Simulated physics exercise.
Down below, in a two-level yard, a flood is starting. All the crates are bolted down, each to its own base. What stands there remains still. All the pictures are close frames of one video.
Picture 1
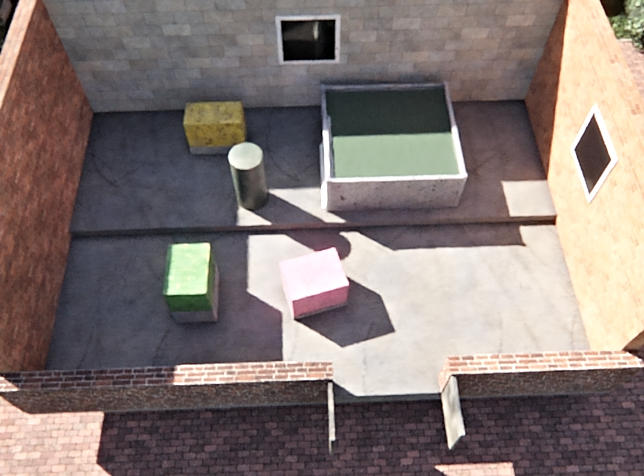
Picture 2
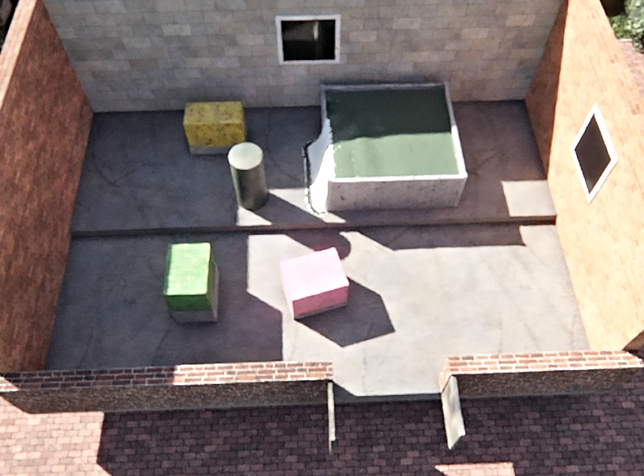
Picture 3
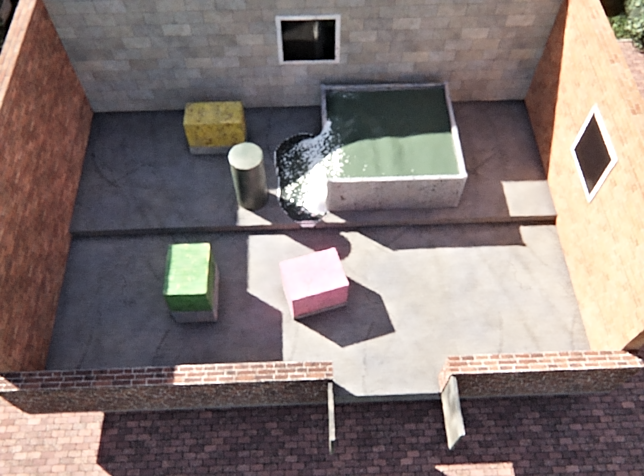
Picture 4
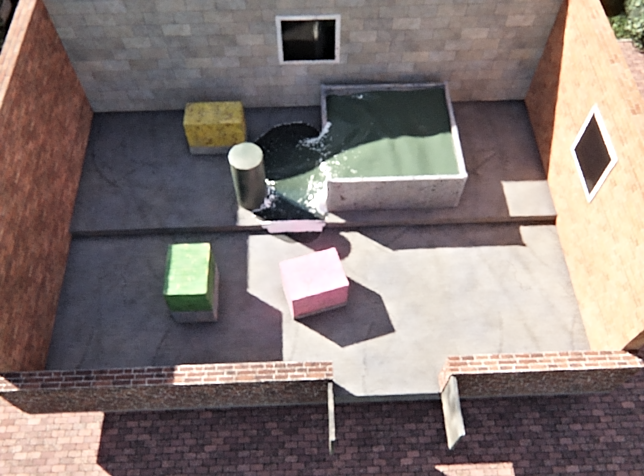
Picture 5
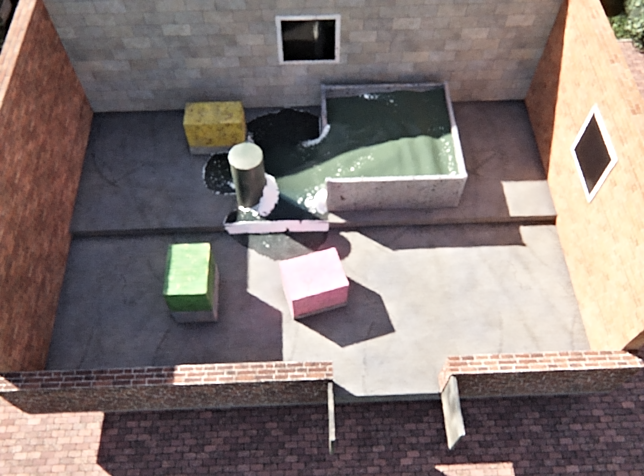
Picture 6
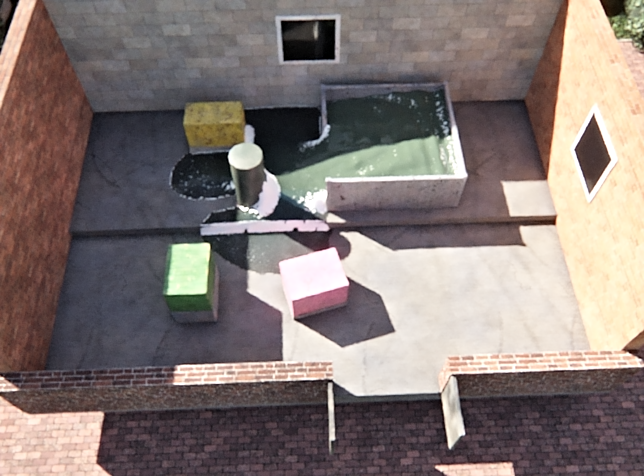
Dark green water poured out of the left side of a concrete tank in a brick-walled yard, spread around a gray cylinder toward the yellow block, and spilled over the step onto the lower level.
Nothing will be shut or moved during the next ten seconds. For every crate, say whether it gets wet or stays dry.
The yellow crate is left wet; the green crate is left dry; the pink crate is left wet.
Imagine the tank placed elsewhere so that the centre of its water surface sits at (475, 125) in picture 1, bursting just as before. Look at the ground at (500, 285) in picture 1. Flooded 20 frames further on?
At that spot: Bone-dry.
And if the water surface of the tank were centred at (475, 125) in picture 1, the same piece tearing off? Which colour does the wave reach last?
Answer: The green-painted one.
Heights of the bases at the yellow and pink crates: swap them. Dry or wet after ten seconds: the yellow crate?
Verdict on yellow: It gets flooded.
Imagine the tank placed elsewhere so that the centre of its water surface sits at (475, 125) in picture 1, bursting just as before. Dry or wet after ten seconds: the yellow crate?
Result - yellow gets flooded.
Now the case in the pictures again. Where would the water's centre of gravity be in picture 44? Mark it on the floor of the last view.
That puts it at around (245, 237).
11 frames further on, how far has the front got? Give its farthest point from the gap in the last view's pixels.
About (49, 353).
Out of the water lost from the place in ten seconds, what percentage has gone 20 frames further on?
Share gone: About 5 %.
A moment on, water covers 30 % of the floor; the yellow crate water round its plinth, the green crate water round its plinth, the pink crate water round its plinth.
Next, water covers 45 % of the floor; the yellow crate water round its plinth, the green crate water round its plinth, the pink crate water round its plinth.
Then, water covers 65 % of the floor; the yellow crate water round its plinth, the green crate water round its plinth, the pink crate water round its plinth.
Later, water covers 85 % of the floor; the yellow crate water round its plinth, the green crate water round its plinth, the pink crate water round its plinth.
In the end, water covers 90 % of the floor; the yellow crate was topped, the green crate stayed above the water, the pink crate was topped.
